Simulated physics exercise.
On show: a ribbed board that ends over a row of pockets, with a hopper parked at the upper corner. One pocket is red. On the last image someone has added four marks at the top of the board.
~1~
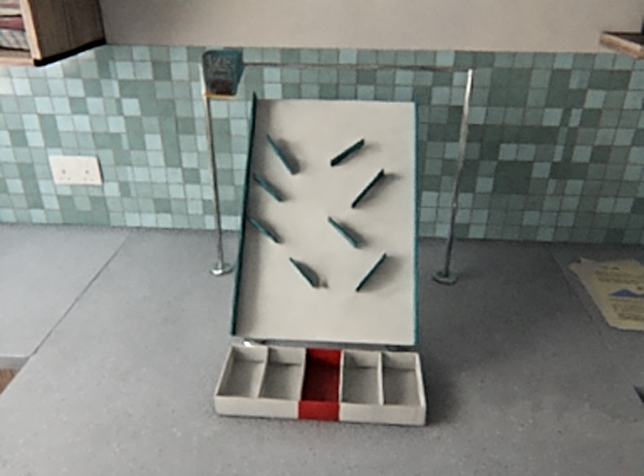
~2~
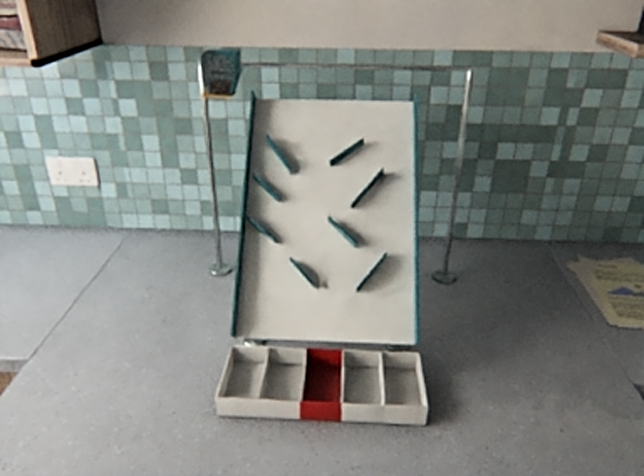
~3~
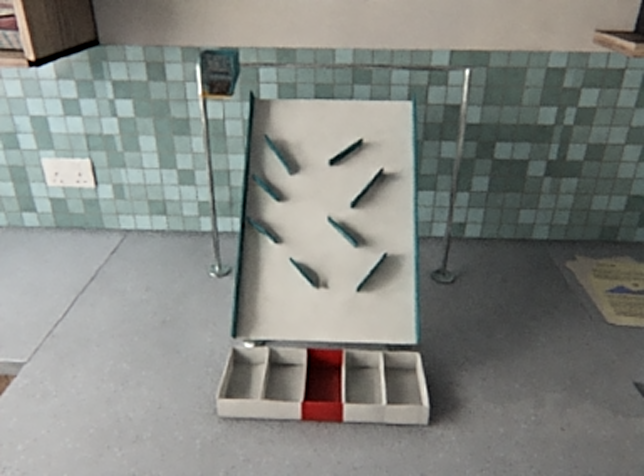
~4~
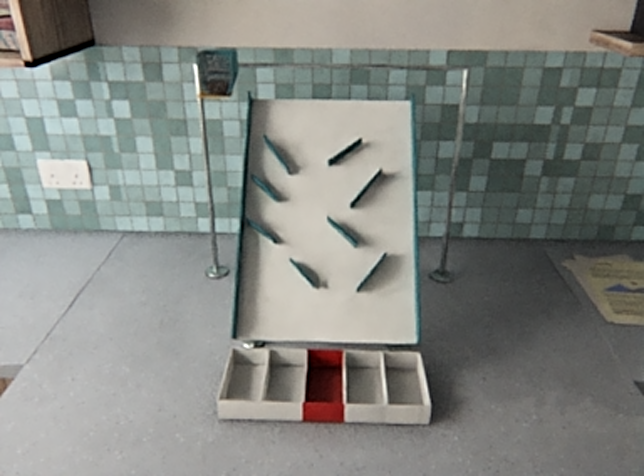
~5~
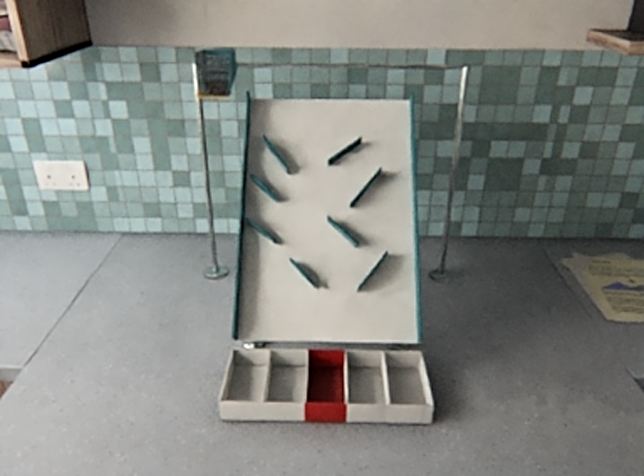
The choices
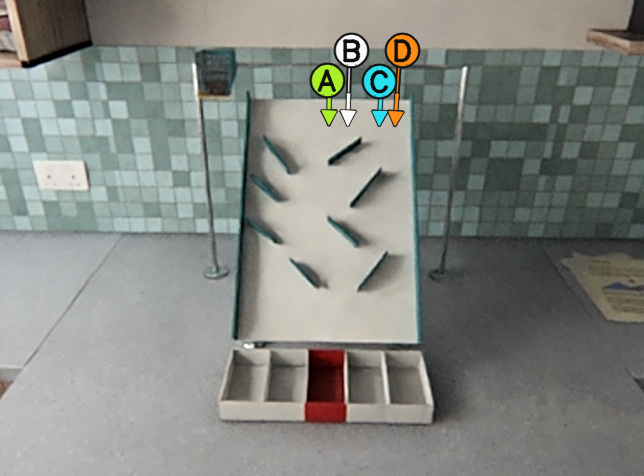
The video shows a tilted white board with angled dark ribs above a row of five pockets, the middle one red, and a small hopper at the upper left corner; nothing moves apart from a slight shift in the view.
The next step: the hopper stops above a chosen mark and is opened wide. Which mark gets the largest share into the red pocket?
C works best here.
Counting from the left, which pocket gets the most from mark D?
The fifth.
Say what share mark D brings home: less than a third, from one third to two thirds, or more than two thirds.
Mark D gives less than a third.
On the marked copy, mark A meets the board at (328, 119); mark B meets the board at (347, 120); mark C meets the board at (379, 120); mark D meets the board at (395, 120).
If A is chosen, a small part in the red pocket, nearly all in other pockets, a stray few outside the box.
If B is chosen, a small part in the red pocket, most in other pockets.
If C is chosen, about a third in the red pocket, about half in other pockets, a small part outside the box.
If D is chosen, a small part in the red pocket, most in other pockets, a small part outside the box.
